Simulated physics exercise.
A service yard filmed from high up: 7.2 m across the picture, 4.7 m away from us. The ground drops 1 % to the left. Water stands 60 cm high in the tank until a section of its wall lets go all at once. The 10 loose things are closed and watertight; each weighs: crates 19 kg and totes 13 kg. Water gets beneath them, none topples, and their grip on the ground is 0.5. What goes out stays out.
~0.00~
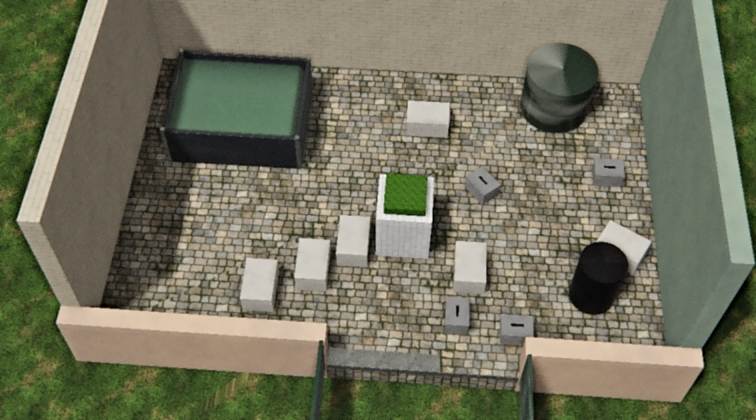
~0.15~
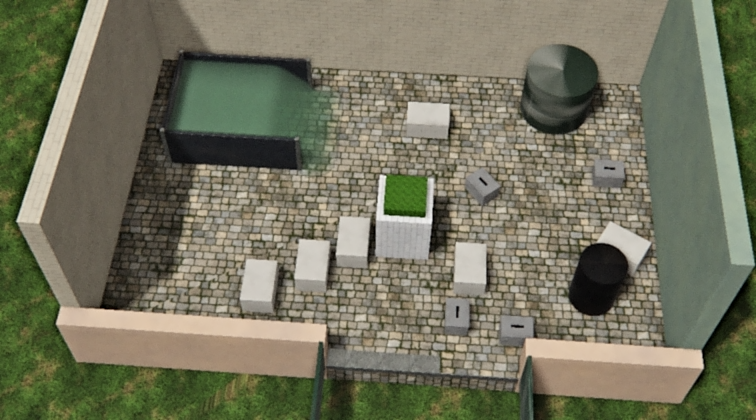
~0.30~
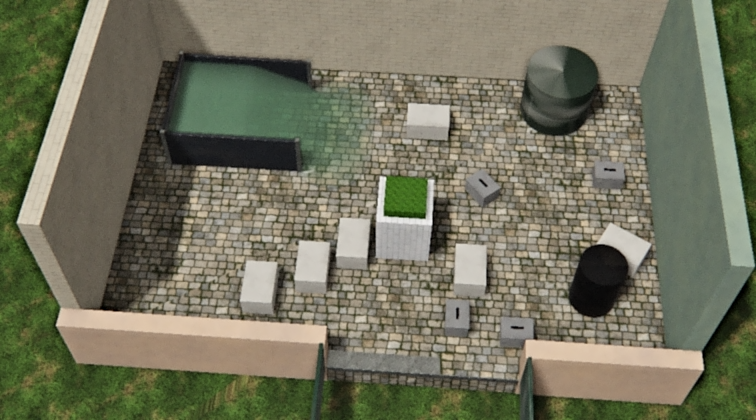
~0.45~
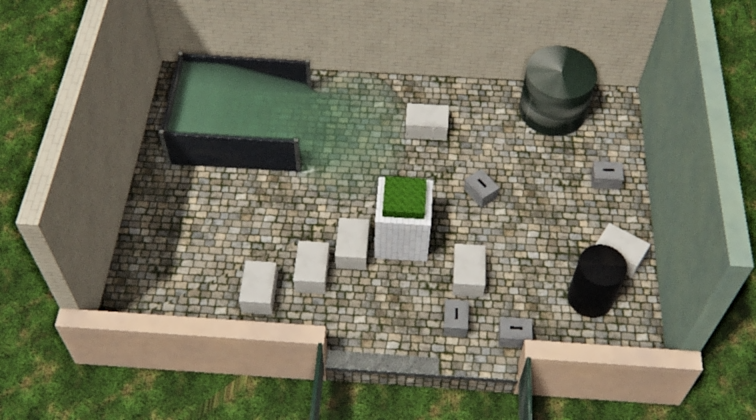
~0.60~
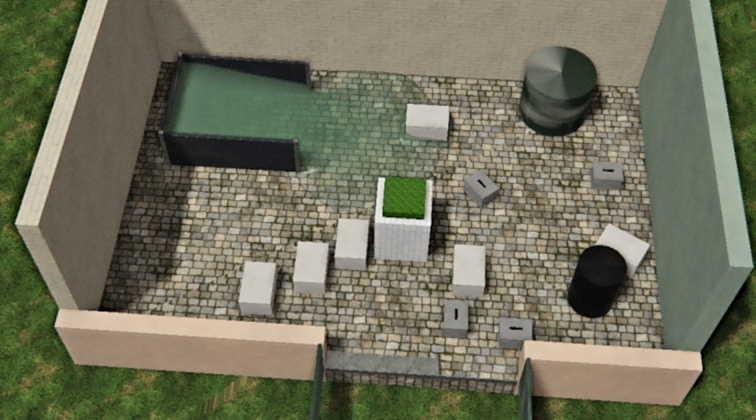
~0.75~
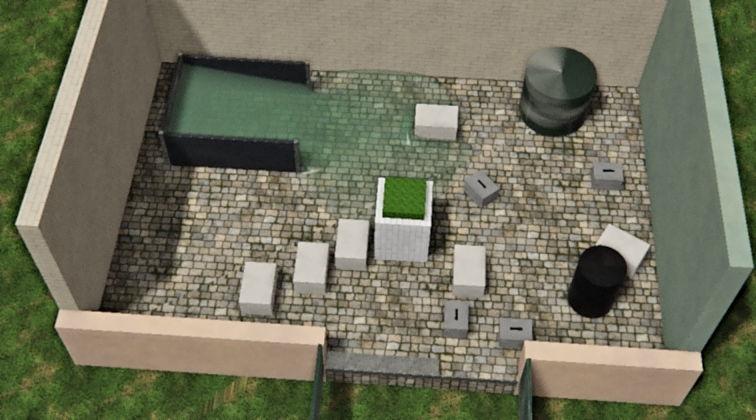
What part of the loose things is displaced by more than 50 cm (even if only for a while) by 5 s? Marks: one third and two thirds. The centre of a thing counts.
Share: From one to two thirds.
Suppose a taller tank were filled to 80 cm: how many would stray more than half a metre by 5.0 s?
Then 6.
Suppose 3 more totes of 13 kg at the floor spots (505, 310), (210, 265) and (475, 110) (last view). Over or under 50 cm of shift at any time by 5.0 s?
In turn: Under, short of it, more.
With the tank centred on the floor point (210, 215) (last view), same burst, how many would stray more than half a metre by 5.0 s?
Then 4.
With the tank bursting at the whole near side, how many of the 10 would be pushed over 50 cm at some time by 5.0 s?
In that case 2 of them.
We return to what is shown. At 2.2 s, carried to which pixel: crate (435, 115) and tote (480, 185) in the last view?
Near (535, 135) and (554, 209).
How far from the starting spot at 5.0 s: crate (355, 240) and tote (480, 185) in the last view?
In that order: 0 cm, 200 cm.
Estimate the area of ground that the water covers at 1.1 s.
Roughly 10.5 m2.
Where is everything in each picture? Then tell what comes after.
The first picture shows a crate at (429, 112), on the bottom; a crate at (313, 259) rests on the ground; water covers 2.5 m2; 0 of 10 have shifted.
The second picture shows a crate at (429, 114) rests on the ground; a crate at (313, 260) rests on the ground; 3.2 m2 under water; 0 of 10 have shifted.
The third picture shows a crate at (429, 115), on the bottom; a crate at (313, 261) rests on the ground; water covers 4.2 m2; 0 of 10 have shifted.
The fourth picture shows a crate at (428, 115) rests on the ground; a crate at (312, 261) rests on the ground; 5.4 m2 under water; 0 of 10 have shifted.
The fifth picture shows a crate at (428, 116), on the bottom; a crate at (311, 262), on the bottom; water covers 6.5 m2; 0 of 10 have shifted.
The sixth picture shows a crate at (437, 116), on the bottom, 13 cm from its start; a crate at (312, 262), on the bottom; 7.7 m2 under water; 1 of 10 have shifted.
After 1.1 s 1 of 10 are over 50 cm from their spots; 0 afloat.
After 2.2 s 2 of 10 are over 50 cm from their spots; 0 afloat.
After 3.5 s 3 of 10 are over 50 cm from their spots; 4 afloat.
After 5.0 s 4 of 10 are over 50 cm from their spots, and 4 have been at some point; 3 afloat.
